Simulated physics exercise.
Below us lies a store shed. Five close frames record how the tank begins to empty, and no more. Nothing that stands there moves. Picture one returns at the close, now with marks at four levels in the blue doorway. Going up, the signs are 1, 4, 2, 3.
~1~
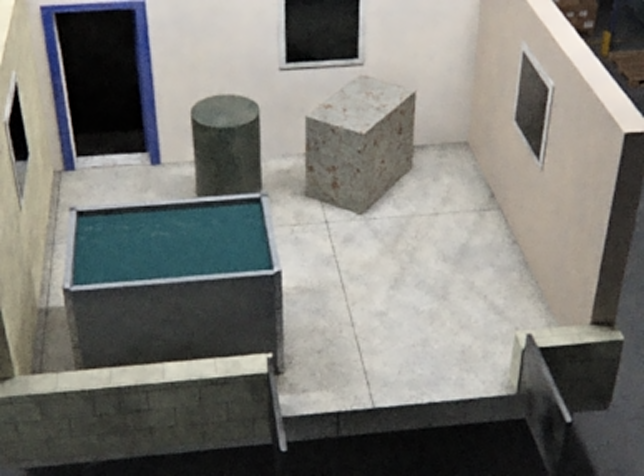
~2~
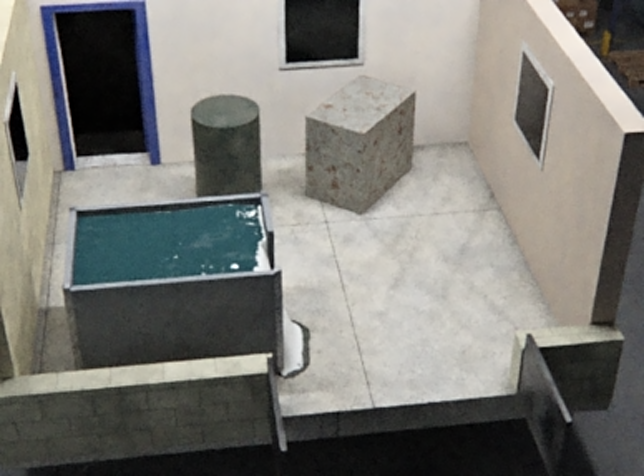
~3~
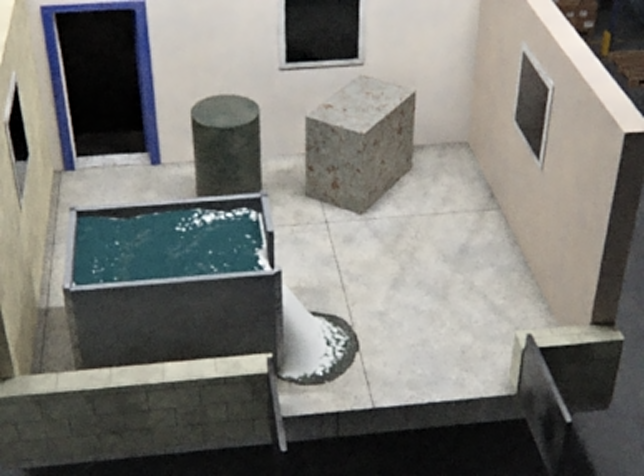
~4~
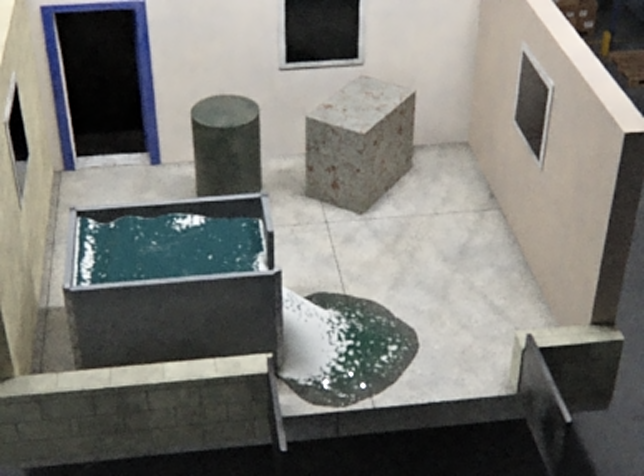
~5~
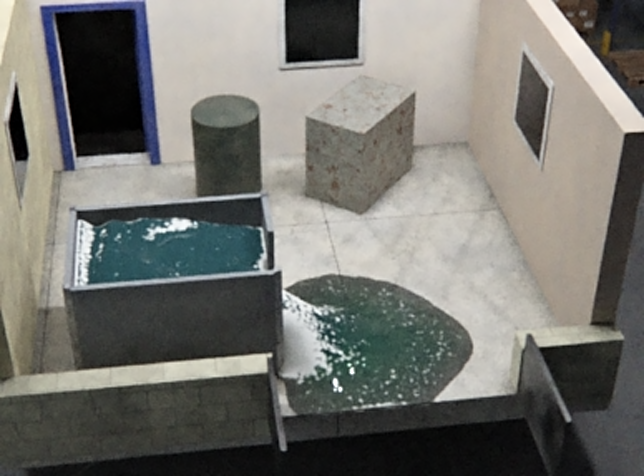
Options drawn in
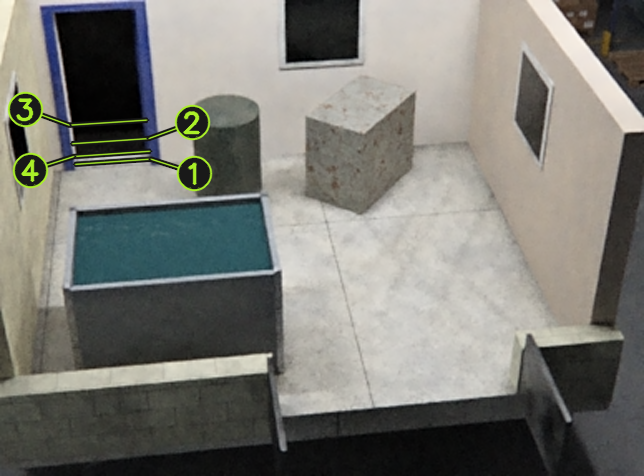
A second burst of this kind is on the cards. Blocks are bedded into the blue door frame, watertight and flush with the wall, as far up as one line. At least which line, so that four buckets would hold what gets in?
The limit is 1.
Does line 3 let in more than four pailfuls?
No, not at all.
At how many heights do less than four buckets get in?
All four.
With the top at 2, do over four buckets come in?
No.
On the marked copy, 1 at (113, 161); 2 at (110, 141); 3 at (108, 122); 4 at (112, 153); from the bottom up 1, 4, 2, 3.
Choosing 1, a splash gets over, under a bucket.
Choosing 2, nothing gets over.
Choosing 3, nothing gets over.
Choosing 4, nothing gets over.
